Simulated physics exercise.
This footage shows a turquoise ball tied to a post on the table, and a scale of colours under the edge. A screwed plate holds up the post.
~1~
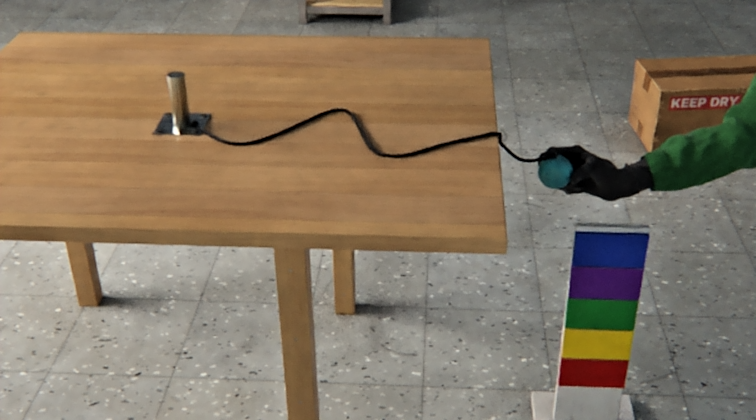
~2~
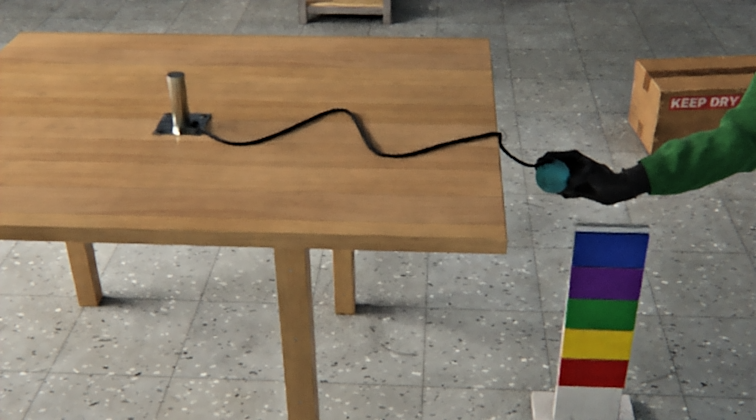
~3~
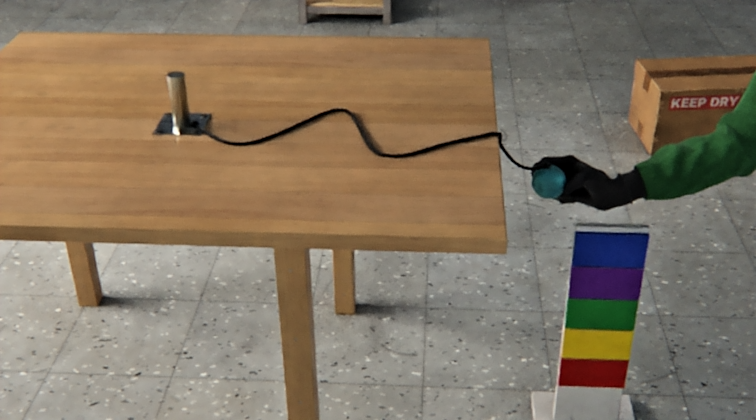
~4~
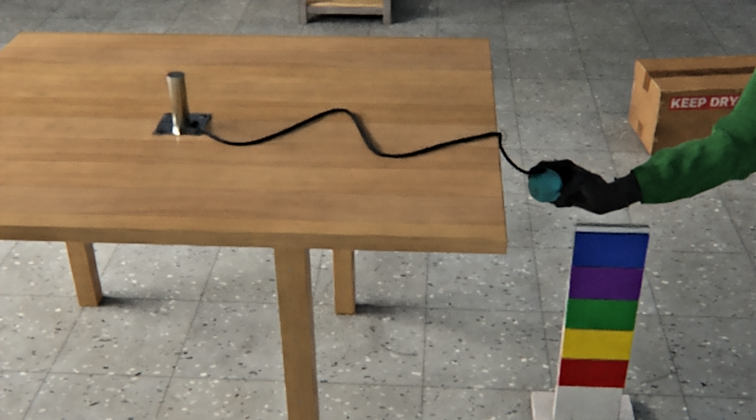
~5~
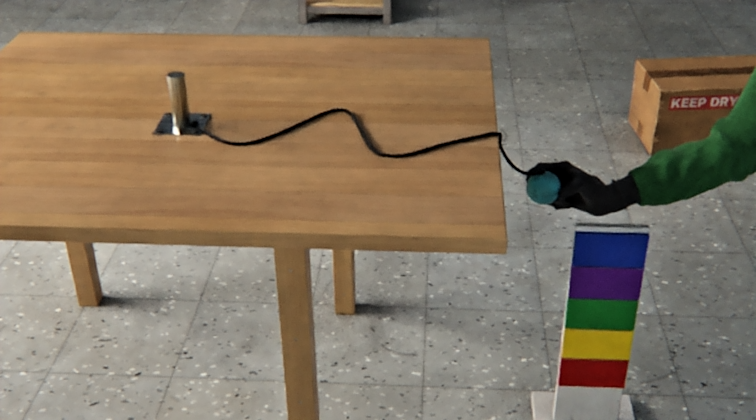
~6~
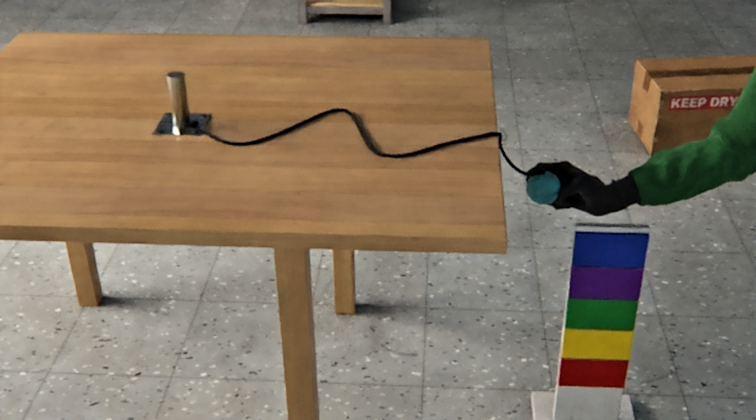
A turquoise ball, held by a black-gloved hand and tied by a dark shoelace to a post on the wooden table, moved slightly left and down above the striped colour scale, the lace barely shifting.
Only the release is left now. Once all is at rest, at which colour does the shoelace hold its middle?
At green.
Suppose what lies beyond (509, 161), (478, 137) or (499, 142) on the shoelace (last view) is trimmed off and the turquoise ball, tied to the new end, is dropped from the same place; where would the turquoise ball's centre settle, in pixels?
In order, it ends up near (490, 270), (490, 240) and (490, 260).
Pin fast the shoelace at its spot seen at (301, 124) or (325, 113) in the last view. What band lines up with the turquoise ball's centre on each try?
Purple, then purple.
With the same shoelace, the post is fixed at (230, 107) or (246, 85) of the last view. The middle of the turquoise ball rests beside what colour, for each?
Going case by case, it's yellow and then yellow.
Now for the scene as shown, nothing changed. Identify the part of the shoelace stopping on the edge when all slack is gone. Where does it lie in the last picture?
It's near (385, 155) in the last picture.
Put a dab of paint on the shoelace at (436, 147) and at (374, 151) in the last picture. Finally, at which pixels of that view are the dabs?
(496, 188) and (488, 133), approximately.
A little later, ball near (493, 286); level with purple.
Next, ball near (486, 312); level with green.
When it is over, ball near (492, 314); level with green. The green one.
